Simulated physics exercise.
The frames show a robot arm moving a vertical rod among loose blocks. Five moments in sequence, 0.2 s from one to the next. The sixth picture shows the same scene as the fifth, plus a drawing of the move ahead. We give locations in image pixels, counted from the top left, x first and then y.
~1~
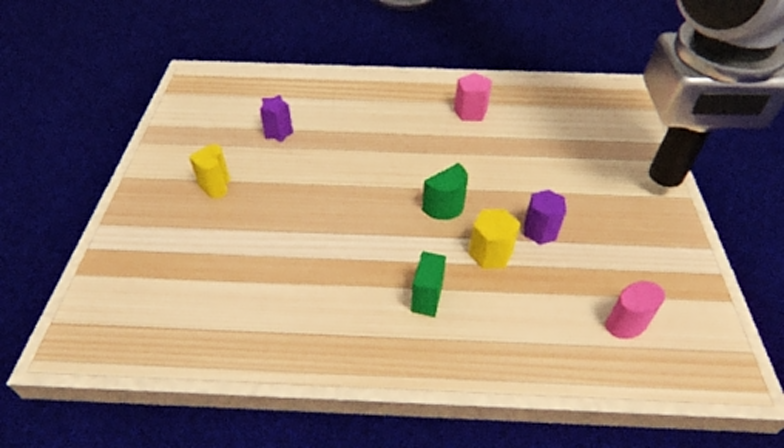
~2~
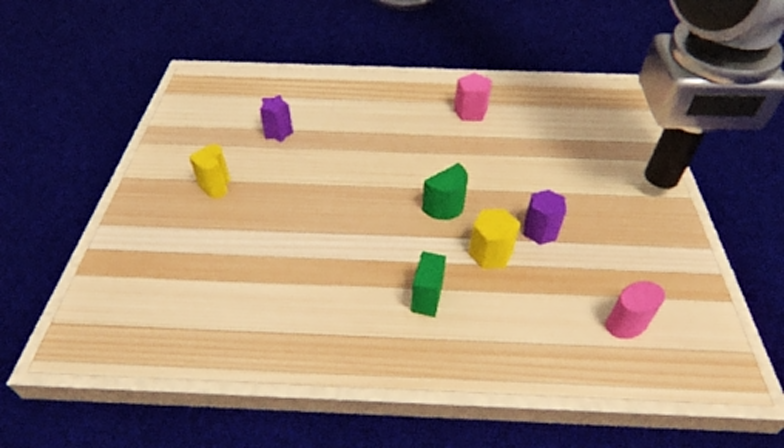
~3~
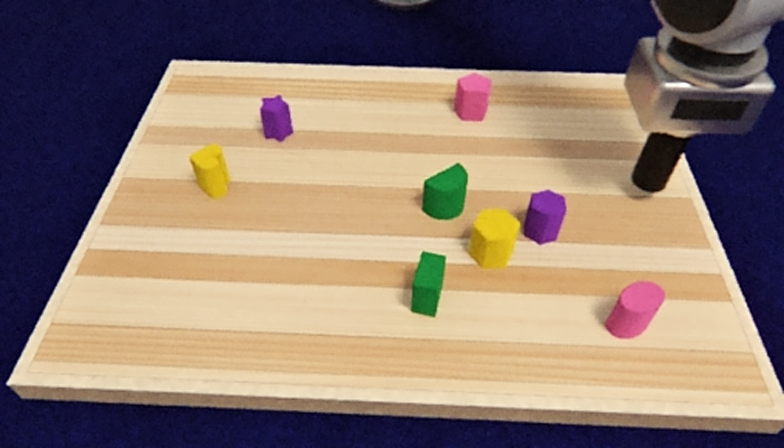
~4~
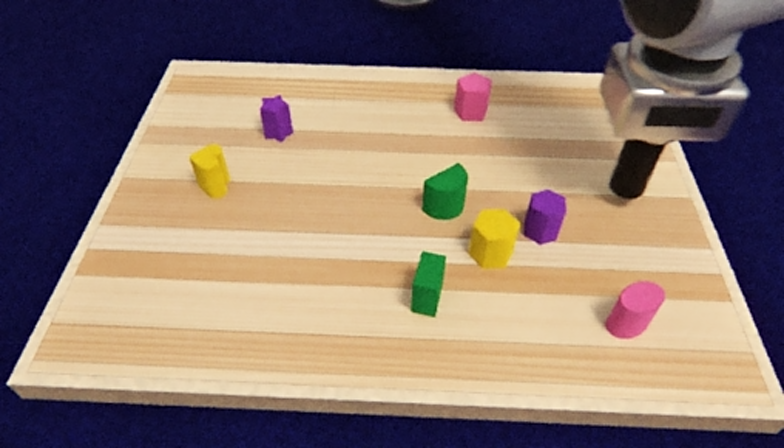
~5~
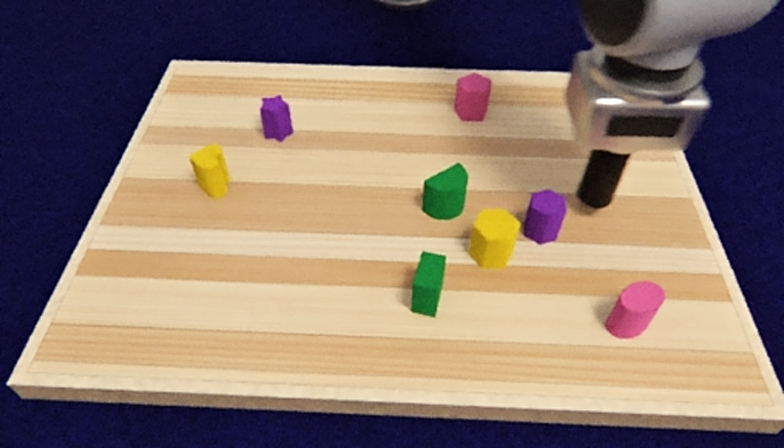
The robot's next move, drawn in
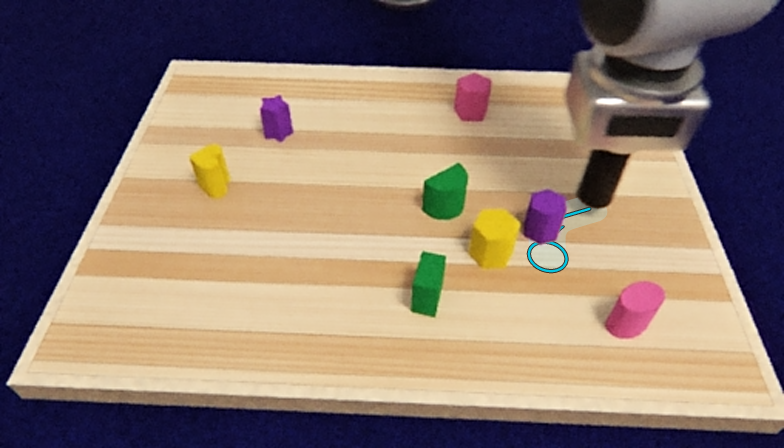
At the start, a robot arm holds a dark vertical rod near the right edge of a striped wooden board scattered with yellow, purple, green and pink blocks. The arm moves the rod left and slightly toward the viewer, ending just right of the purple hexagonal block, while all the blocks stay still.
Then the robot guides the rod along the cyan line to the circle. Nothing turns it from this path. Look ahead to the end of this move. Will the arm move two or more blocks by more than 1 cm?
Yes, that is how it ends up.
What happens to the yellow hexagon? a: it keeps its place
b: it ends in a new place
Choice b: It ends in a new place.
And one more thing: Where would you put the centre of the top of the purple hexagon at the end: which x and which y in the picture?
The purple hexagon ends near (521, 233).
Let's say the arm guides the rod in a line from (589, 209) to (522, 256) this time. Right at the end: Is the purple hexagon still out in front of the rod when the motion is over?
The answer is yes.
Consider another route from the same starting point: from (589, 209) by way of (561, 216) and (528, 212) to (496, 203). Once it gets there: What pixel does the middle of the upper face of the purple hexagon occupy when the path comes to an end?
When the path ends, it will be at (528, 207).
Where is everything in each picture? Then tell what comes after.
Lower end of the rod at (666, 176), tops of blocks, yellow hexagon at (497, 224), purple hexagon at (549, 202), in the first picture.
Rod at (661, 177), blocks as before, in the second picture.
Rod at (648, 181), blocks as before, in the third picture.
Rod at (626, 187), blocks as before, in the fourth picture.
Rod at (594, 196), yellow hexagon at (497, 224), purple hexagon at (549, 202), in the fifth picture.
The drawn path runs from (589, 209) through (564, 216) and (547, 232) to (548, 256).
On the path given first. Halfway along, rod at (556, 210); purple hexagon at (535, 208).
At the end, rod at (552, 244); yellow hexagon at (482, 231), turned 30° clockwise; purple hexagon at (521, 233), turned 50° clockwise.
